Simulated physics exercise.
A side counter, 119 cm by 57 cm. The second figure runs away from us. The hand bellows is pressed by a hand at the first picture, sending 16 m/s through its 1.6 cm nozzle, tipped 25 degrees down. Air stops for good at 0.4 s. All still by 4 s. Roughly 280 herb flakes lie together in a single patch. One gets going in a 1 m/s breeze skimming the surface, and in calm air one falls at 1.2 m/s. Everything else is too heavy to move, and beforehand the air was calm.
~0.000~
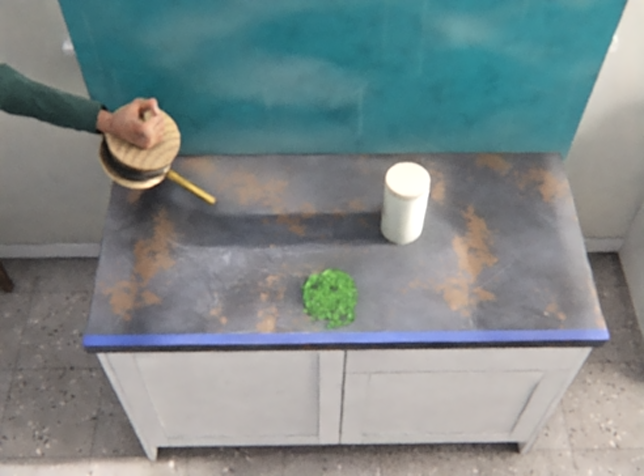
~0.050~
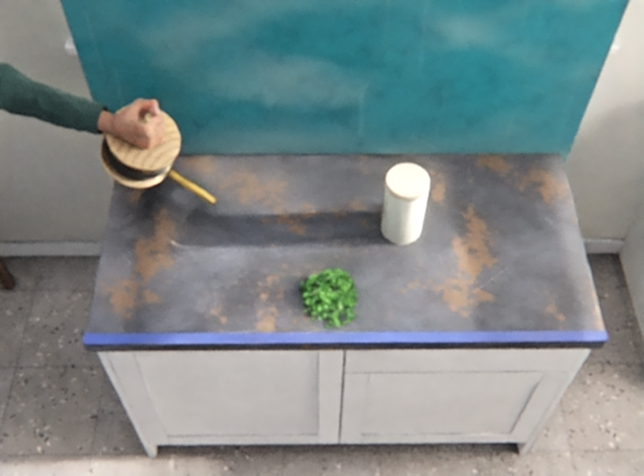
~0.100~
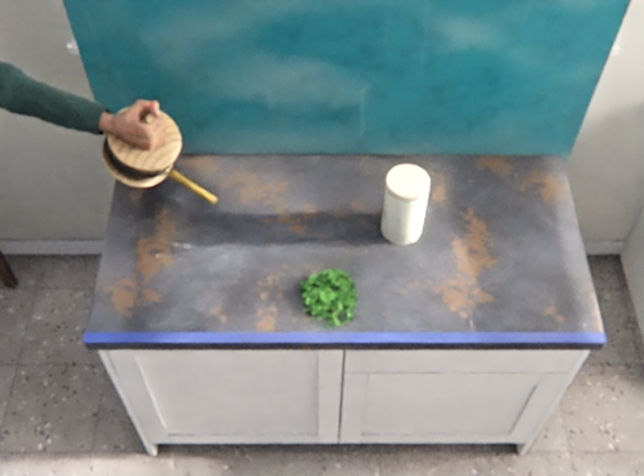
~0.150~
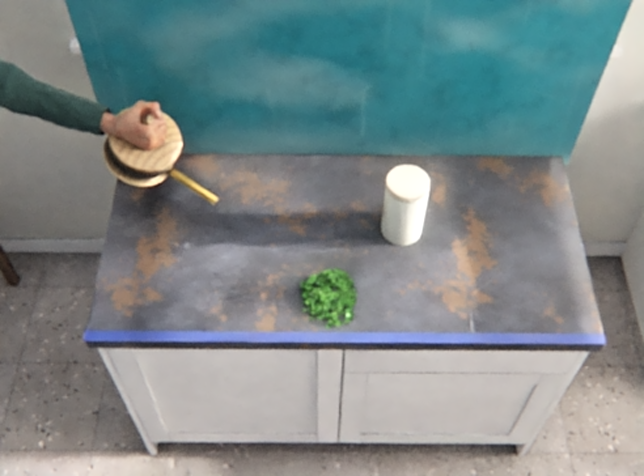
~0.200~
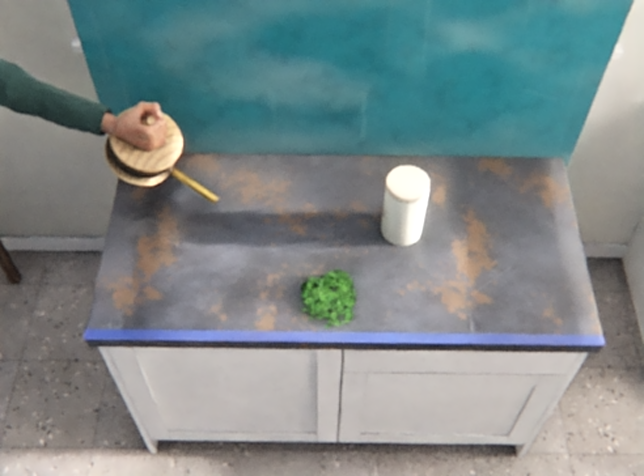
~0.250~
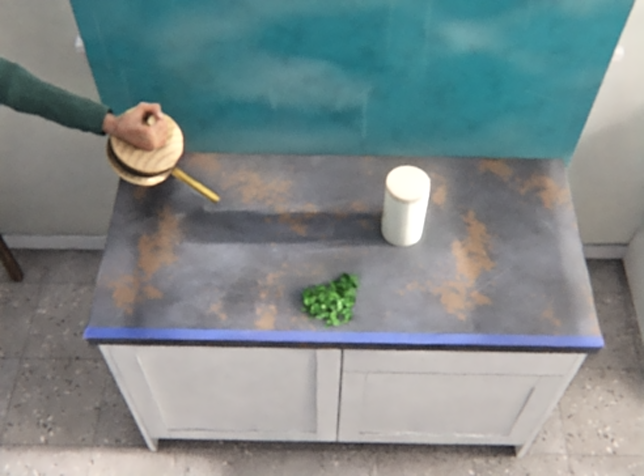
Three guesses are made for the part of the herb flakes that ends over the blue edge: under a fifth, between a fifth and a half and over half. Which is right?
The greater part, over one half.
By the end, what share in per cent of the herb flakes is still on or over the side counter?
My guess is near 0 per cent.
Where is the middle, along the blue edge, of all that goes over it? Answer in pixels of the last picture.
I'd point to somewhere near (401, 343).
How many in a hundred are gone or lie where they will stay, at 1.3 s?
That works out to some 100 %.
After 0.8 s the count stands so, 100 % are over the blue edge.
After 1.3 s the count stands so, 100 % are over the blue edge.
After 2.2 s the count stands so, 100 % are over the blue edge.
After 4.0 s, at the end, 100 % are over the blue edge.
